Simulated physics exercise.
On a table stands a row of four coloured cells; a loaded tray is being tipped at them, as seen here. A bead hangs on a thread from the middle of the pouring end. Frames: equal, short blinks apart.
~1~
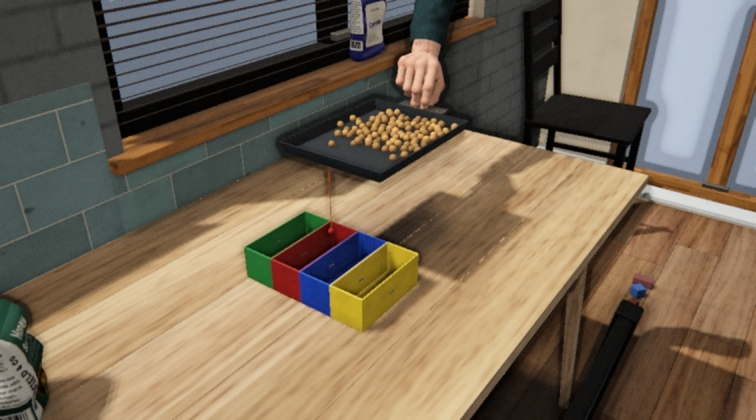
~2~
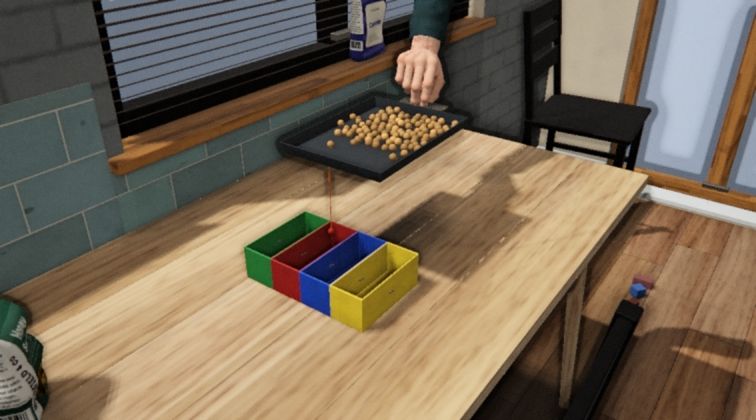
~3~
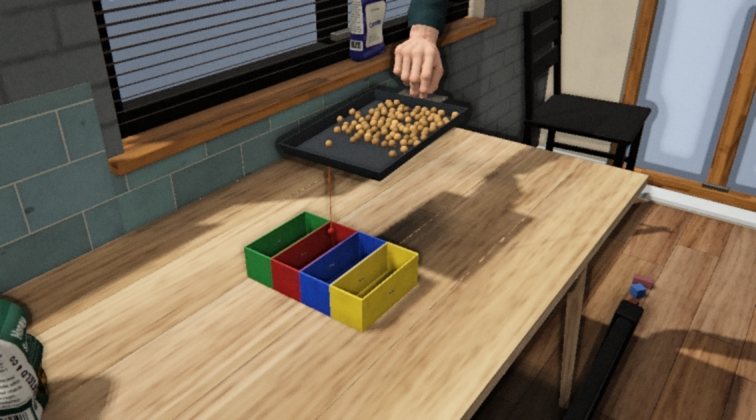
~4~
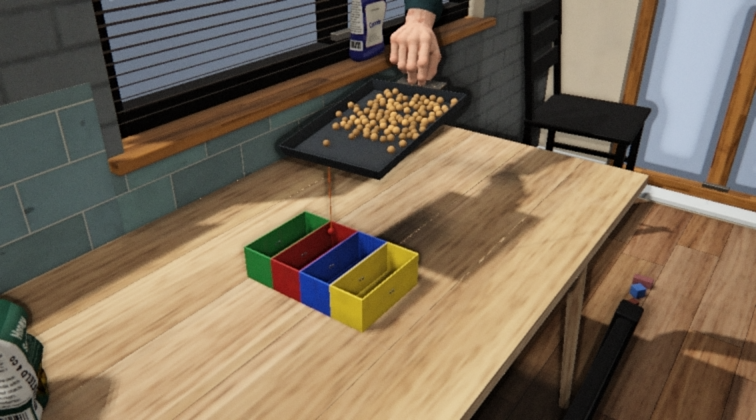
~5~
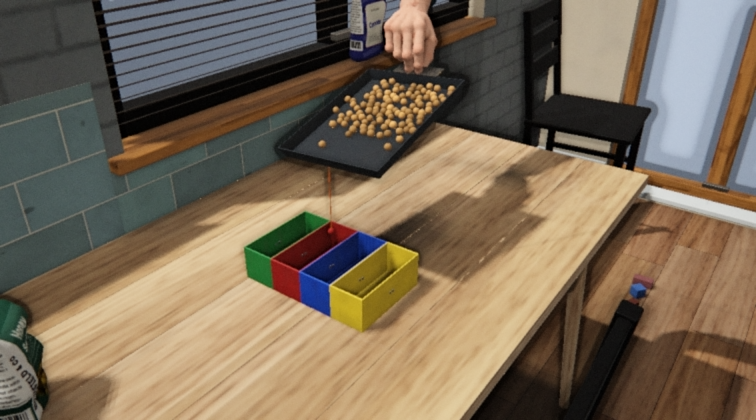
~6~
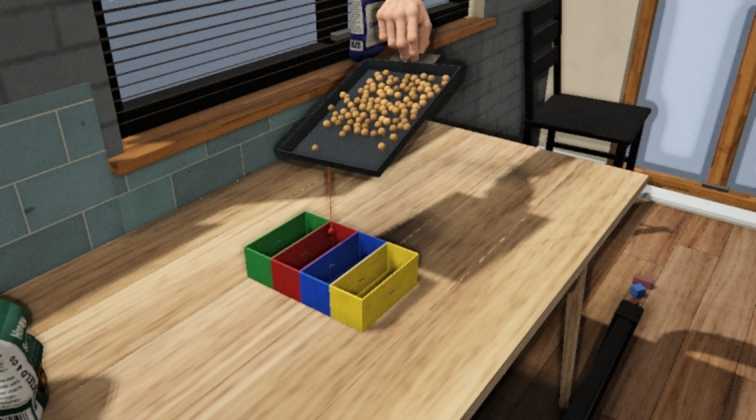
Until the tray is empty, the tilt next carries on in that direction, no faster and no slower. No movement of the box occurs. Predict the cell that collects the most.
I would say the green cell.
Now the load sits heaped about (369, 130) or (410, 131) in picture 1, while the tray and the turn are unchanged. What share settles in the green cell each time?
Near 40 per cent and near 40 per cent.
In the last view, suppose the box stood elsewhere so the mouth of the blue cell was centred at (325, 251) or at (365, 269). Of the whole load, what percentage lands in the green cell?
About 50 per cent first, then about 20 per cent.
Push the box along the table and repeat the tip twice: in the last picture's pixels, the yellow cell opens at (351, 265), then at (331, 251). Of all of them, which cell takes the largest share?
Taking the two placings in order, you'd get the green cell and then the red cell.
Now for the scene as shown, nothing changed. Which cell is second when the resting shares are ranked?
Runner-up - red.
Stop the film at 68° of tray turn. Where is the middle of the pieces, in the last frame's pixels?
Mark it at roughly (286, 177) in the final frame.
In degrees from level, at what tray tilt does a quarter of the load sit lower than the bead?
That happens at close to 70 degrees.
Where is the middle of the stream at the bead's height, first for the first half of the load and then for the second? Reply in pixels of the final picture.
Earlier half at (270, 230), later half at (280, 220).
Soon, tray tipped steeply; about half on the tray; a small part in the green cell; a stray few in the red cell; about half falling or outside the box.
A while on, tray tipped past a quarter turn; about a third in the green cell; a small part in the red cell; a stray few in the blue cell; about half falling or outside the box.
Towards the end, tray tipped past a quarter turn; about a third in the green cell; a small part in the red cell; a stray few in the blue cell; about half falling or outside the box.
Finally, tray tipped past a quarter turn; about a third in the green cell; a small part in the red cell; a stray few in the blue cell; none in the yellow cell; about half outside the box.
